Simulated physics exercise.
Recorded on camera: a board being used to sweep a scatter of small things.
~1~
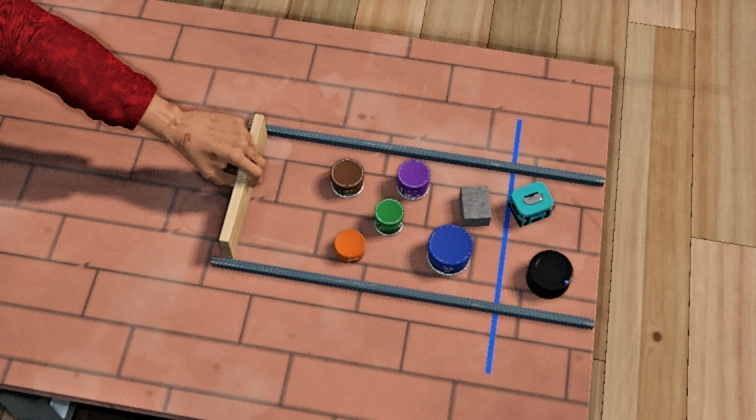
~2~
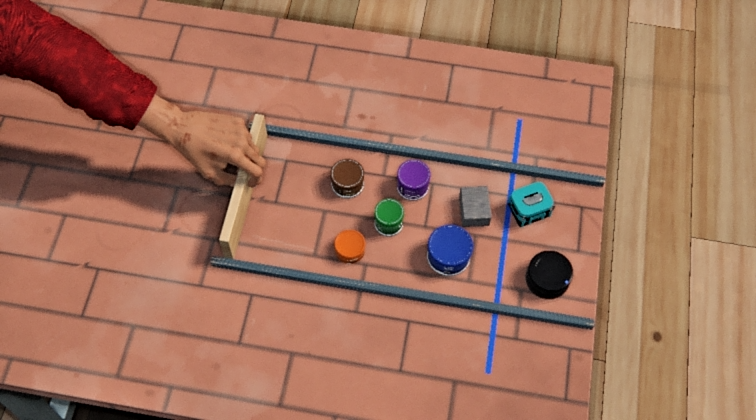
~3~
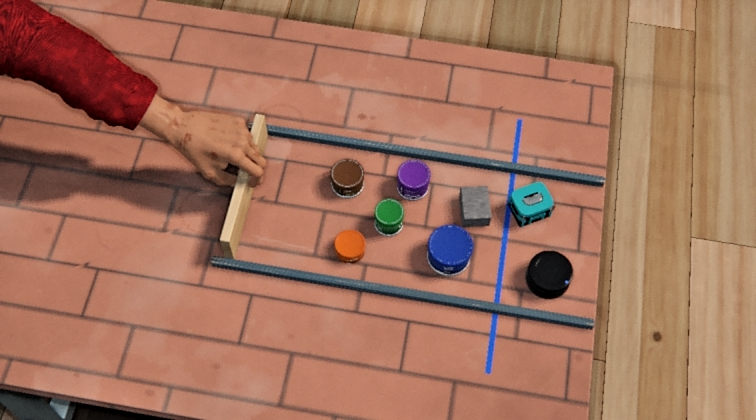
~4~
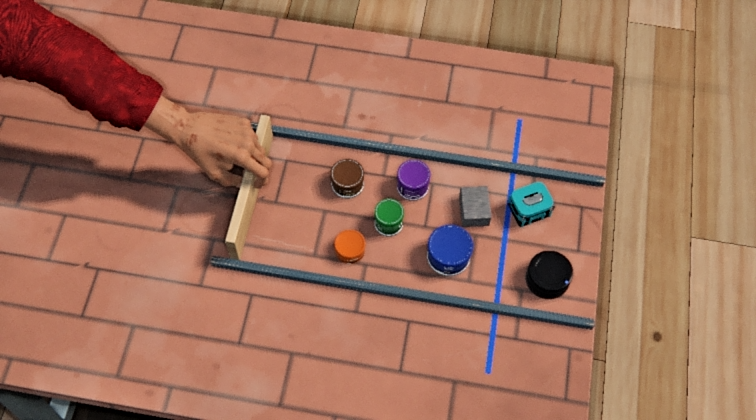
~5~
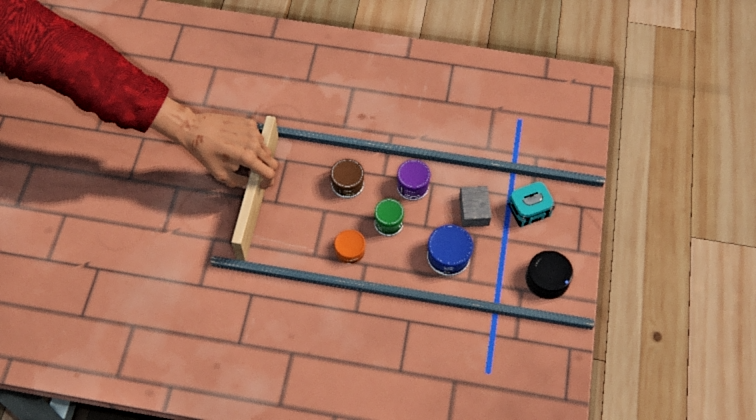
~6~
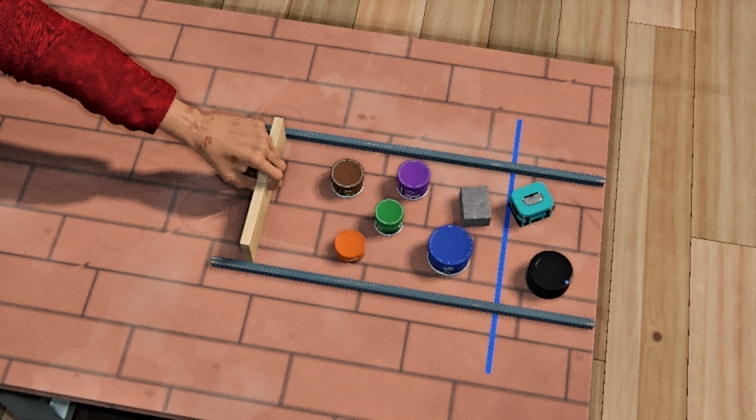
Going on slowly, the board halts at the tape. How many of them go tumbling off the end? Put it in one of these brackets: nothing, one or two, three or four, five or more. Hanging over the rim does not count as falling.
Count off: Nothing.
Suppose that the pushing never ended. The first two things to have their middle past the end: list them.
First the black lid, next the turquoise case.
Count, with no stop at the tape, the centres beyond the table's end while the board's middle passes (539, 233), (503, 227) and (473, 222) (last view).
It would be 2, 0 and 0.
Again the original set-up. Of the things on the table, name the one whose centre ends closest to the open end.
Black lid.
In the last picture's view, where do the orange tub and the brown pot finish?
The orange tub settles near (516, 274); as for the brown pot, near (525, 213).
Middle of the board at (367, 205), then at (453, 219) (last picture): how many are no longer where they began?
Tally: First 3; then 7.
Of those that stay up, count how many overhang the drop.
2.
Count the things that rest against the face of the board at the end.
The count in contact is 4.
A little later, none off yet; black lid at rest near (549, 275); turquoise case at rest near (531, 204); grey block at rest near (475, 206).
When it is over, the number that fall off is zero.
